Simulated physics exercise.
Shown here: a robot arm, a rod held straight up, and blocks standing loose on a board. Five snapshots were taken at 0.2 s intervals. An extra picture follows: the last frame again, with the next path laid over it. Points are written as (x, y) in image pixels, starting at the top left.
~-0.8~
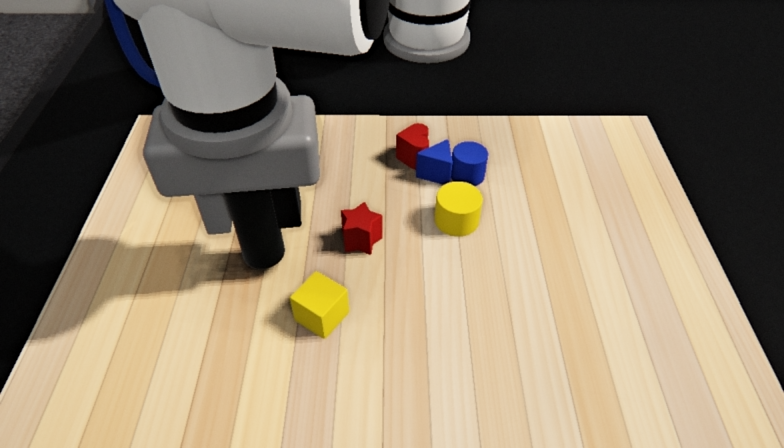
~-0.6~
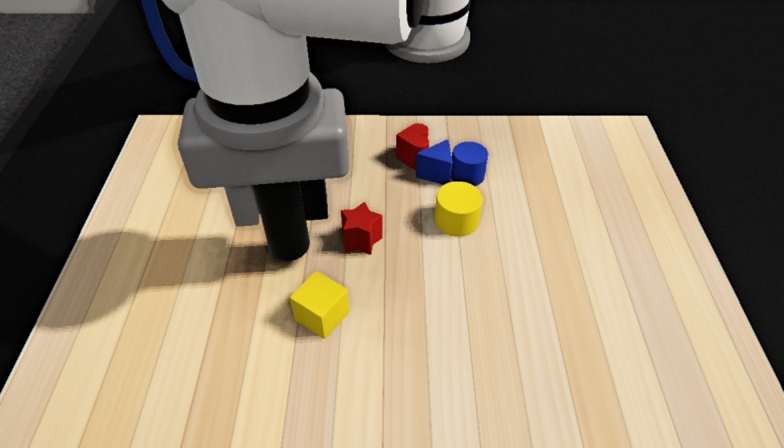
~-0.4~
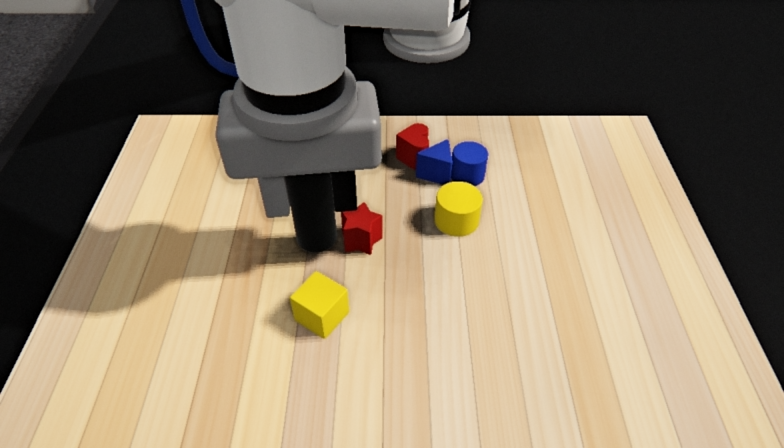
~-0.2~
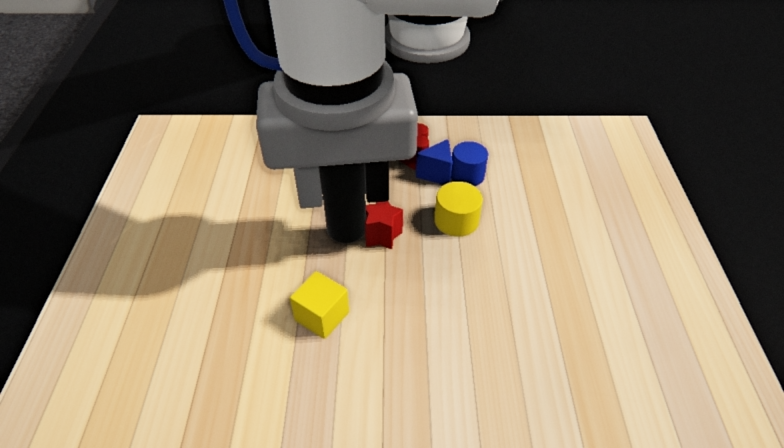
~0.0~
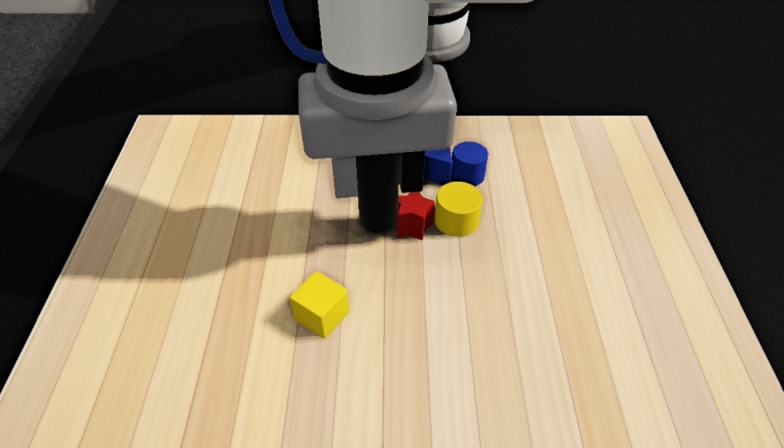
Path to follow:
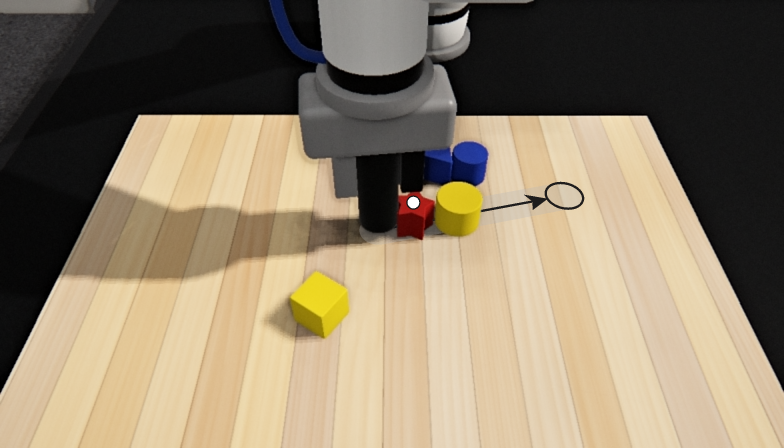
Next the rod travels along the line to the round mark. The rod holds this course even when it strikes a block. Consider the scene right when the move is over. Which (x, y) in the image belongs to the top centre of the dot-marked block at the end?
My estimate: (601, 165).
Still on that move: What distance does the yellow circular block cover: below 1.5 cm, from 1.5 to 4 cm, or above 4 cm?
Beyond 4 cm.
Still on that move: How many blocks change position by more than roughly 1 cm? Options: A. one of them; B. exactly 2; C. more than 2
I'll go with B - exactly 2.
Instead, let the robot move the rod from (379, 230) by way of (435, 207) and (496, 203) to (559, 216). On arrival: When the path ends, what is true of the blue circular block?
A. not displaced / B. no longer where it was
A (not displaced)
Drawn move, from (379, 230) directly to (564, 196); the dot is on the red star.
The first path, step by step. One third of the way, rod at (445, 209); red star at (480, 191); yellow circular block at (524, 188).
Two thirds of the way, rod at (507, 197); red star at (541, 176); yellow circular block at (579, 186).
At the end, rod at (567, 186); red star at (601, 165); yellow circular block at (640, 185); blue circular block still.
